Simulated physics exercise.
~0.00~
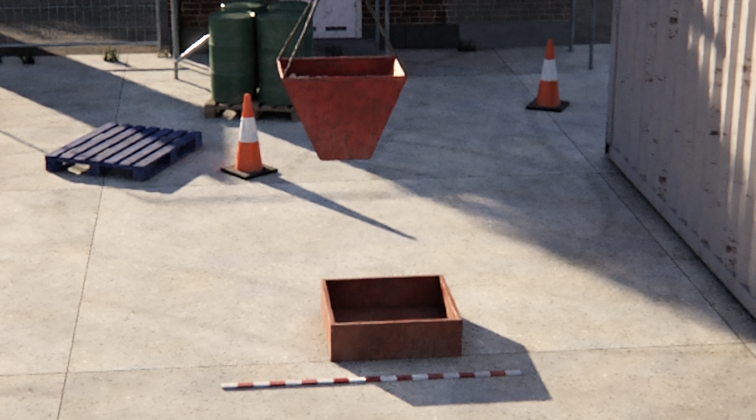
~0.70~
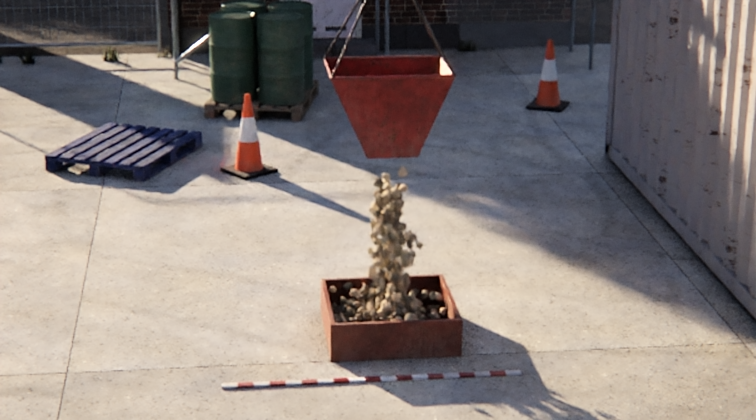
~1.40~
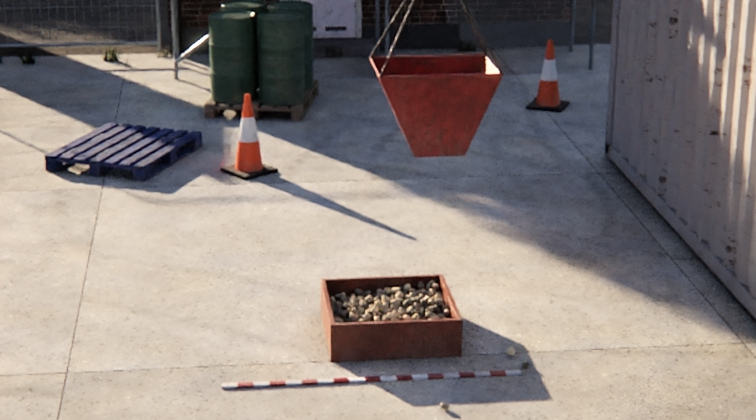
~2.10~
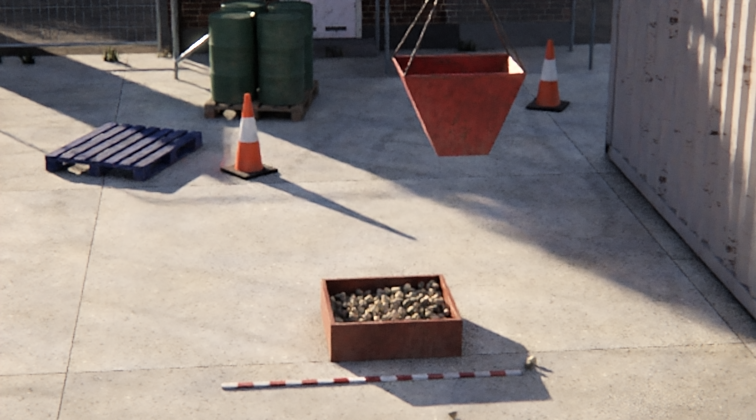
A red, tapering hopper hangs from lines above a sunlit concrete yard, seen from a raised, fixed viewpoint, with a square reddish bin below and a red-and-white striped staff lying in front of it. A blue pallet lies at left, green barrels and two orange-and-white cones stand behind, and a pale ribbed container borders the right. The hopper glides right without swinging and drops a stream of pale stones into the bin. Emptied, it continues right while a few stray stones land near the staff. It ends near the far cone, with nearly all the stones heaped in the bin.
